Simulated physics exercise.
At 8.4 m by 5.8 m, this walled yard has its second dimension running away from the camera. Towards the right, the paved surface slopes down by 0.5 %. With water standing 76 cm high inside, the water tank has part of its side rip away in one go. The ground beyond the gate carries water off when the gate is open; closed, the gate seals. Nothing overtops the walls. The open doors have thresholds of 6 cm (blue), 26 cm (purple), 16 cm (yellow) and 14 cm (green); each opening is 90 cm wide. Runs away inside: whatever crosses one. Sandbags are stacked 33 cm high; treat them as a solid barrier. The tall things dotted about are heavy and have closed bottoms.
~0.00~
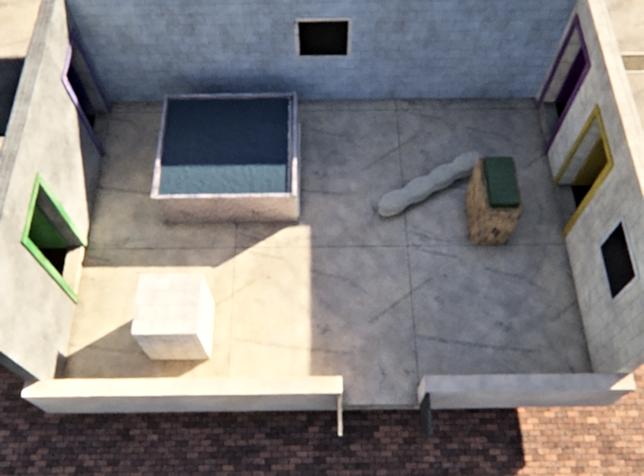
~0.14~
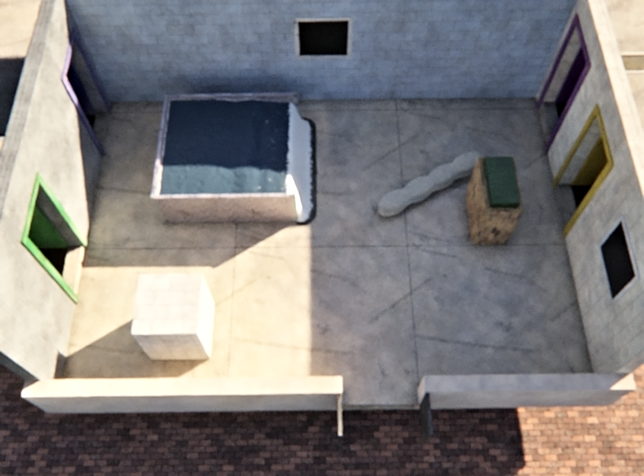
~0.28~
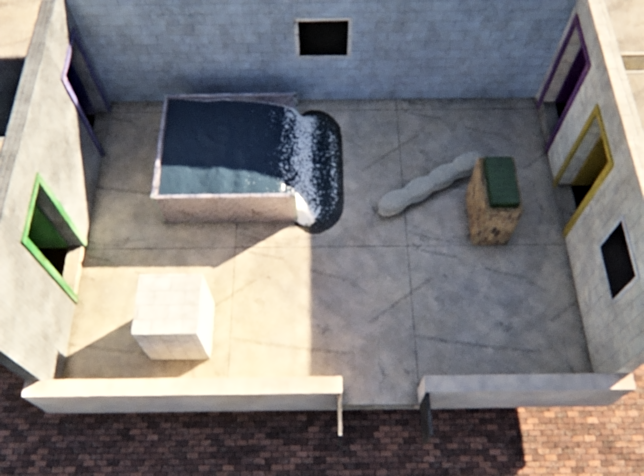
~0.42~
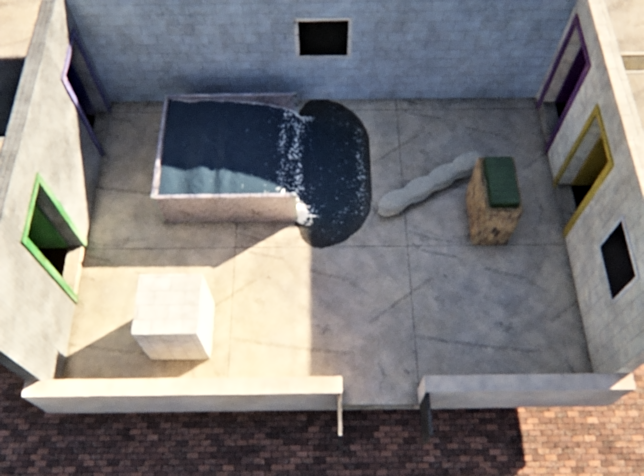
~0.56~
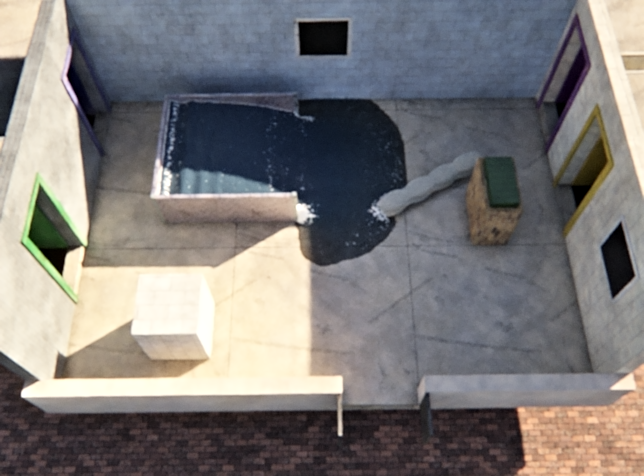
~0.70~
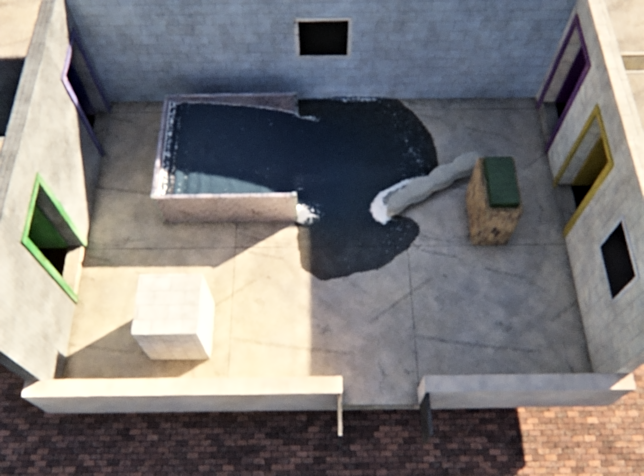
A large rectangular water tank stands at the back left of a walled, paved yard, seen from high above in a fixed view. A white block sits in sunlight at front left, pale sandbags and a green-topped tan block stand right, and green, purple and yellow openings line the side walls. The tank's right side gives way, and dark water pours out, spreads rightward and reaches around the sandbags' near end.
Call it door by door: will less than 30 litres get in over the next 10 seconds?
Blue door - yes, less; purple door - no, 30 litres or more; yellow door - yes, less; green door - yes, less.
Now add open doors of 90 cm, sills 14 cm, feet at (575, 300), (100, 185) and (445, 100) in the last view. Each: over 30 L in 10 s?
Check each in turn: The first succeeds, the second fails, the third succeeds.
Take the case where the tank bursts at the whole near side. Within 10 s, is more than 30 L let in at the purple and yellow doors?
Purple door doesn't reach it, yellow door doesn't reach it.
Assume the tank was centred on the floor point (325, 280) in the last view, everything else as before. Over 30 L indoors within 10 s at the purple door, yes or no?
Purple: Within limit.
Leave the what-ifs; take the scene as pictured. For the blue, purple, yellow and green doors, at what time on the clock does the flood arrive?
Blue: 8.5 s; purple: 1.3 s; yellow: 2.2 s; green: 8.0 s.
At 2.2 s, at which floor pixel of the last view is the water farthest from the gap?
Near (581, 342).
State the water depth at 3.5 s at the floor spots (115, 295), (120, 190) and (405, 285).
0, 0, 4 cm.
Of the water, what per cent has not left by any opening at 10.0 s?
That would be close to 88 per cent.
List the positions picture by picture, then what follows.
In the first picture, still water, 76 cm deep, in the water tank at (228, 146).
In the second picture, water pours out at (295, 162) and has run 1.1 m, to (300, 120); typically 10 cm deep outside, 76 cm at the water tank's back.
In the third picture, water pours out at (295, 162) and has run 1.3 m, to (319, 115); typically 13 cm deep outside, 76 cm at the water tank's back.
In the fourth picture, water pours out at (295, 163) and has run 1.7 m, to (337, 107); typically 12 cm deep outside, 75 cm at the water tank's back.
In the fifth picture, the front is at (381, 236), 2.1 m from the gap at (295, 163); 5.7 m2 of floor is under water; 68 cm left at the back of the water tank.
In the sixth picture, water pours out at (295, 163) and has run 2.6 m, to (425, 134); typically 9 cm deep outside, 63 cm at the water tank's back.
After 1.4 s water covers 35 % of the floor and is deepest (40 cm) near (383, 201); blue door not reached, purple door 22 cm at the sill, 0 L in, yellow door not reached, green door not reached.
After 2.2 s water covers 45 % of the floor and is deepest (70 cm) near (531, 98); blue door not reached, purple door 49 cm at the sill, 42 L in, yellow door 2 cm at the sill, 0 L in, green door not reached.
After 3.5 s water covers 55 % of the floor and is deepest (41 cm) near (539, 135); blue door not reached, purple door 43 cm at the sill, 227 L in, yellow door 12 cm at the sill, 0 L in, green door not reached.
After 6.0 s water covers 65 % of the floor and is deepest (28 cm) near (555, 322); blue door not reached, purple door 16 cm at the sill, 274 L in, yellow door 12 cm at the sill, 0 L in, green door not reached.
After 10.0 s water covers 95 % of the floor and is deepest (14 cm) near (247, 346); blue door 9 cm at the sill, 2 L in, purple door 9 cm at the sill, 274 L in, yellow door 9 cm at the sill, 0 L in, green door 12 cm at the sill, 0 L in.
